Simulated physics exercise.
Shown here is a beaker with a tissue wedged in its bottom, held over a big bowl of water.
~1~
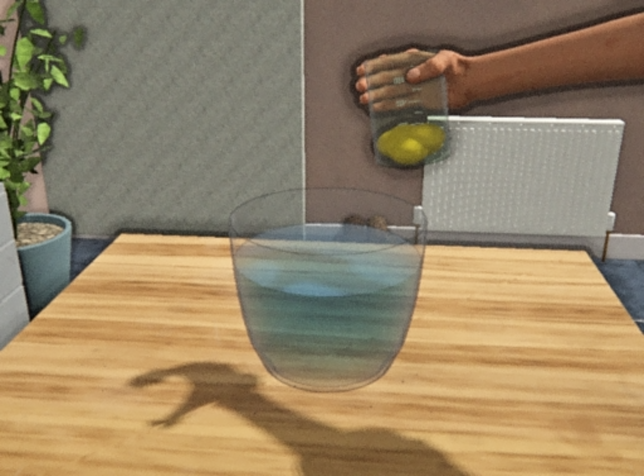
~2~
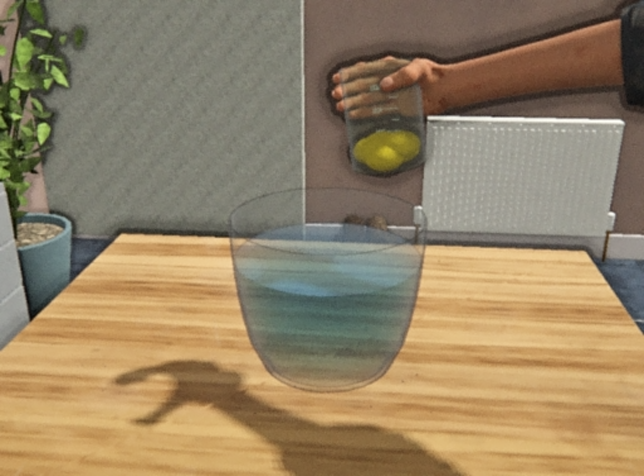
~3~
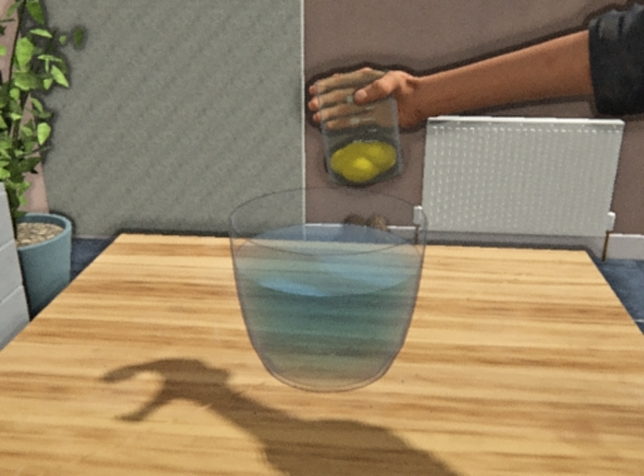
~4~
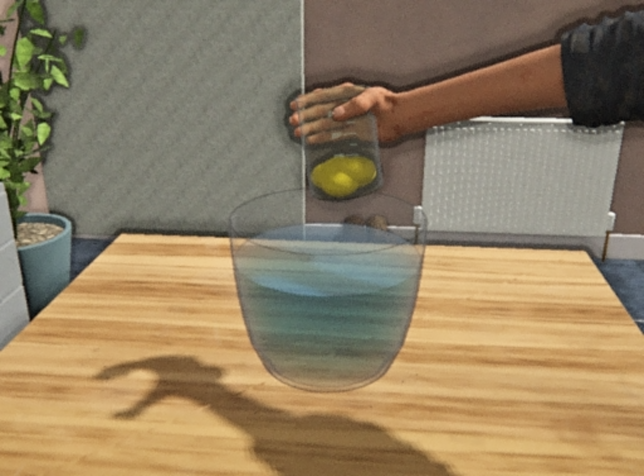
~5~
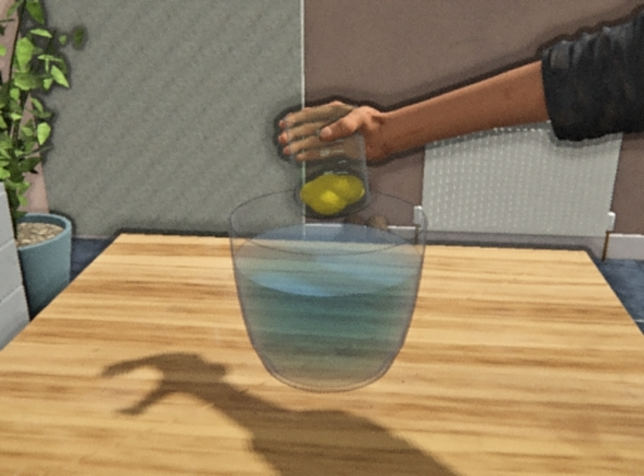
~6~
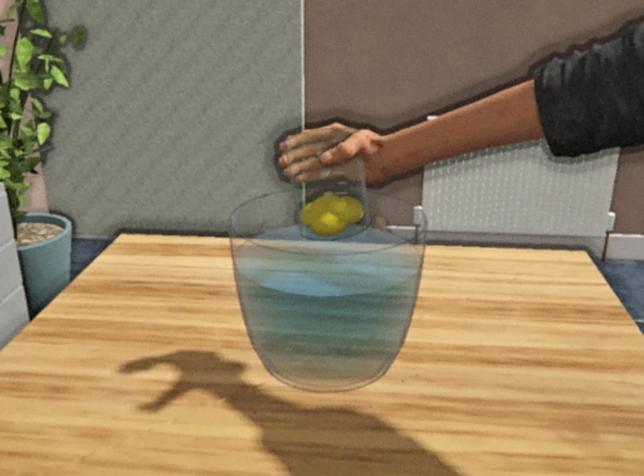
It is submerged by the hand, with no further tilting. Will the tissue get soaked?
Yes, the tissue gets wet.
Shortly, the beaker enters the water.
Then, water pours in as the air escapes.
At the finish, the beaker is under, flooded, and the tissue is wet.
